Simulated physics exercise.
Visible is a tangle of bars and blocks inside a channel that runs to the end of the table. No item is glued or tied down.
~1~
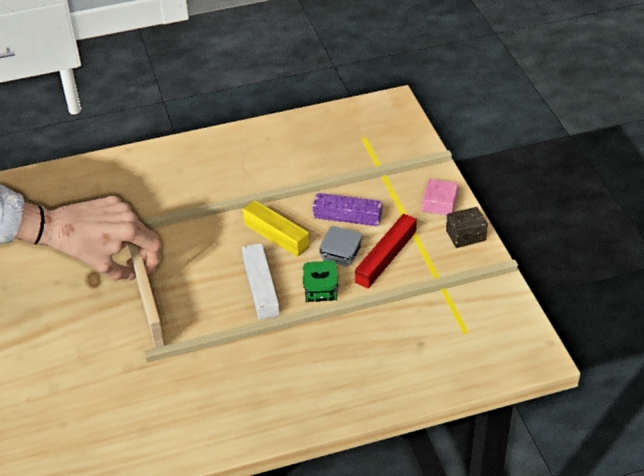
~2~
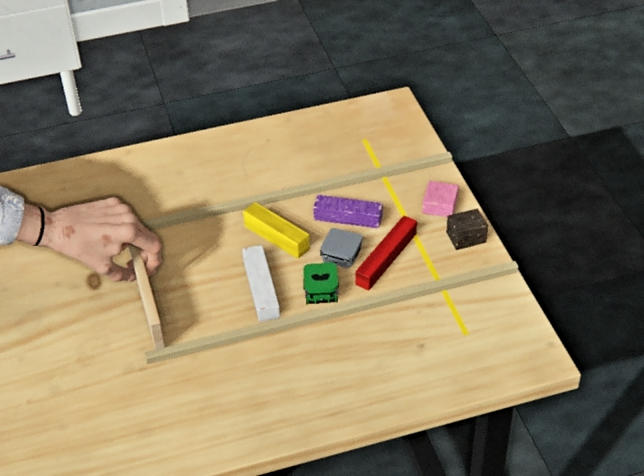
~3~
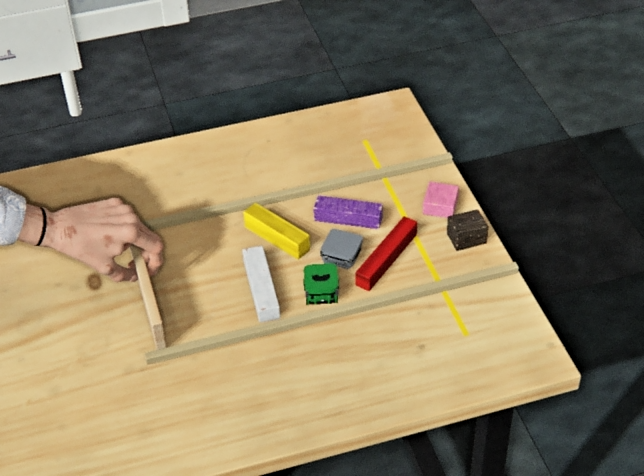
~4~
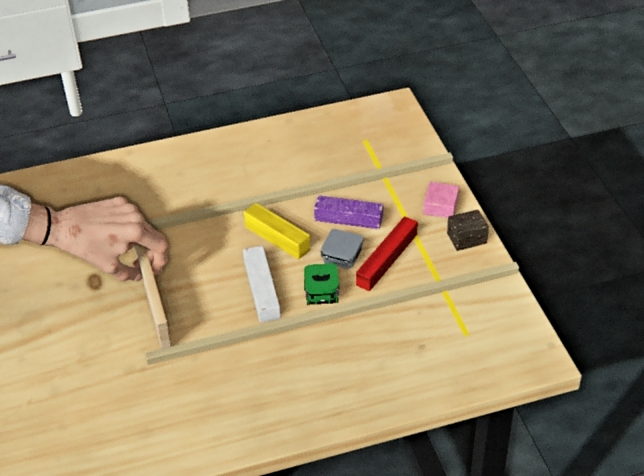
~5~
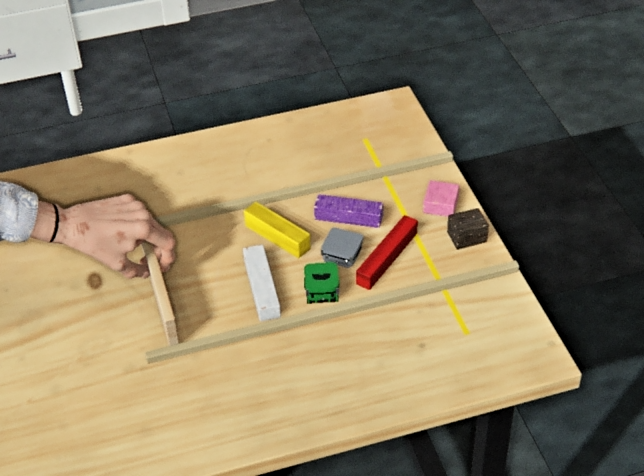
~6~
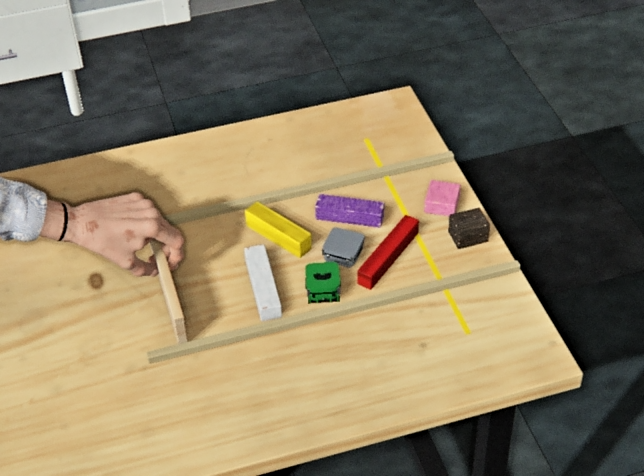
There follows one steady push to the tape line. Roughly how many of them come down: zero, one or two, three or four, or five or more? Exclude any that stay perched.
The number gone is small: One or two.
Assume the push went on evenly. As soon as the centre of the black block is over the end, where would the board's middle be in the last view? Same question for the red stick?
I reckon its middle sits around (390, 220) and then around (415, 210).
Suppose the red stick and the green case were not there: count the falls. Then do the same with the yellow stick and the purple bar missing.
The count is 0 in the first case and 1 in the second.
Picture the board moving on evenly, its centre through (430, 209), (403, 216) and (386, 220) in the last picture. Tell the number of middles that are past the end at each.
3, 1 and 0.
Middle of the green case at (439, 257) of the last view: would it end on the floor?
Green case: Safe.
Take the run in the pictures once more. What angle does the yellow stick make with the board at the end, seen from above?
I'd say it's about 20° out of line.
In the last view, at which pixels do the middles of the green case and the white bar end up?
First (467, 250), then (433, 241).
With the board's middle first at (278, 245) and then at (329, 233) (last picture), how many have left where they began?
At first I count 3, and then 6.
Early on, none off yet; black block at rest near (469, 228); pink block at rest near (442, 198); red stick at rest near (389, 251).
A while later, none off yet; black block at rest near (469, 228); pink block at rest near (442, 198); red stick travelled a little near (407, 244).
Further along, none off yet; black block travelled a little near (485, 229); pink block moving near (447, 194); red stick travelled about its own width near (460, 236).
Finally, the number that fall off is one or two; lost, black block.
